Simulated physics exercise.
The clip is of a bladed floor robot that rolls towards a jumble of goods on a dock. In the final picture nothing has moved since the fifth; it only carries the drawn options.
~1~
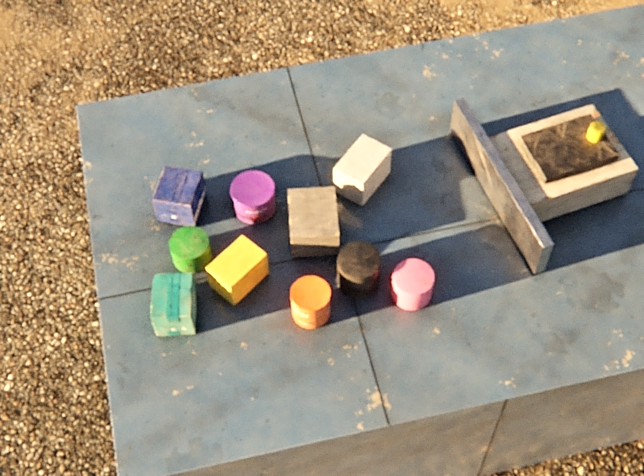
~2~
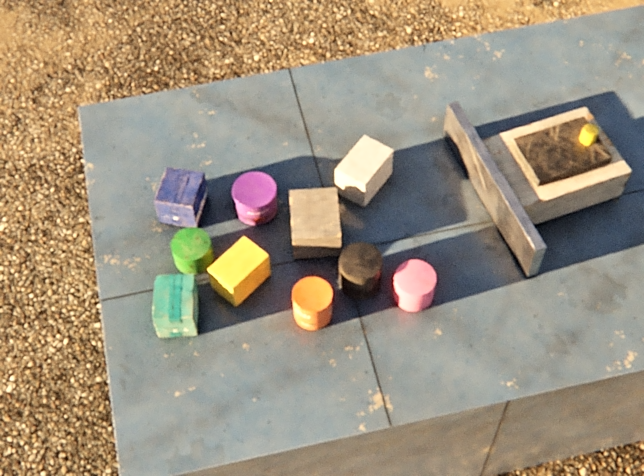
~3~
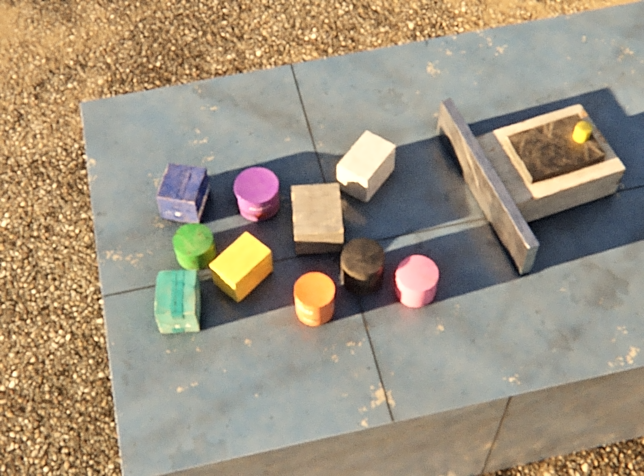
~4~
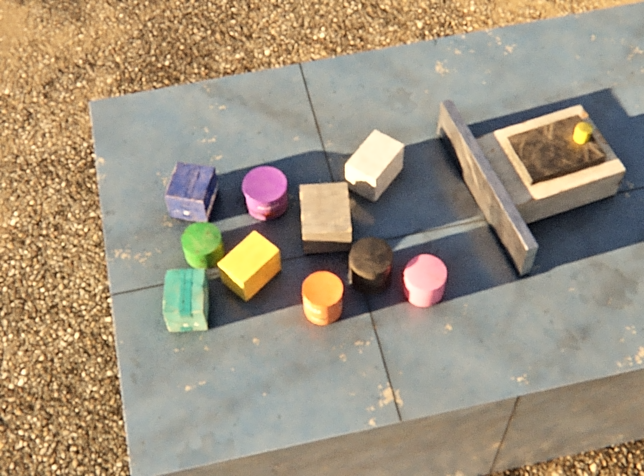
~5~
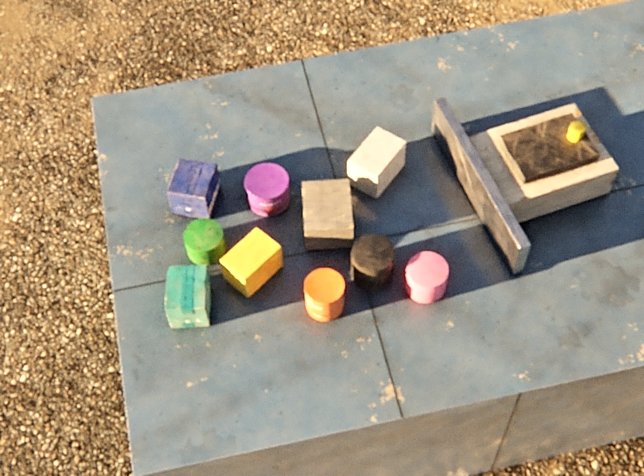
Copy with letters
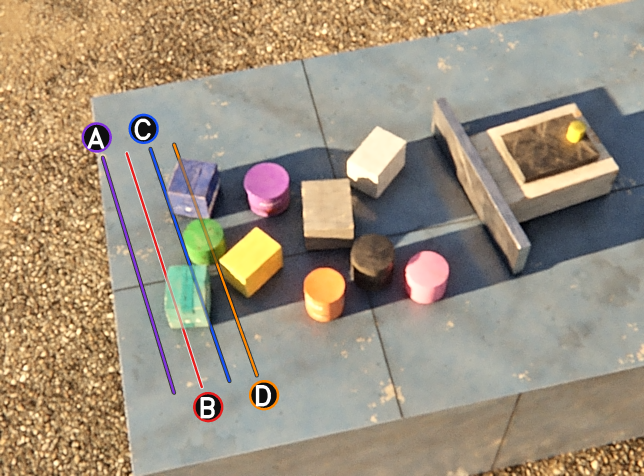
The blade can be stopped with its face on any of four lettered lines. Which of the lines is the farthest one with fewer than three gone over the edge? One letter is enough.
C.
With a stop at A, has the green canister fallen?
Yes.
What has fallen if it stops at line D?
The turquoise box goes over.
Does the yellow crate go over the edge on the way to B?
Yes.
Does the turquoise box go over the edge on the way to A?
Yes.
On the marked copy, A at (135, 266); B at (161, 261); C at (187, 256); D at (212, 251).
With C. Early on, robot (440, 169); pink canister (389, 297); white crate (323, 179).
Further on, robot (335, 189); turquoise box (165, 304); blue box (166, 188).
At the end, robot (252, 205); turquoise box over the edge; yellow crate (119, 294); one fallen.
As for the rest, A drops six; B drops four; D is within the limit but short.
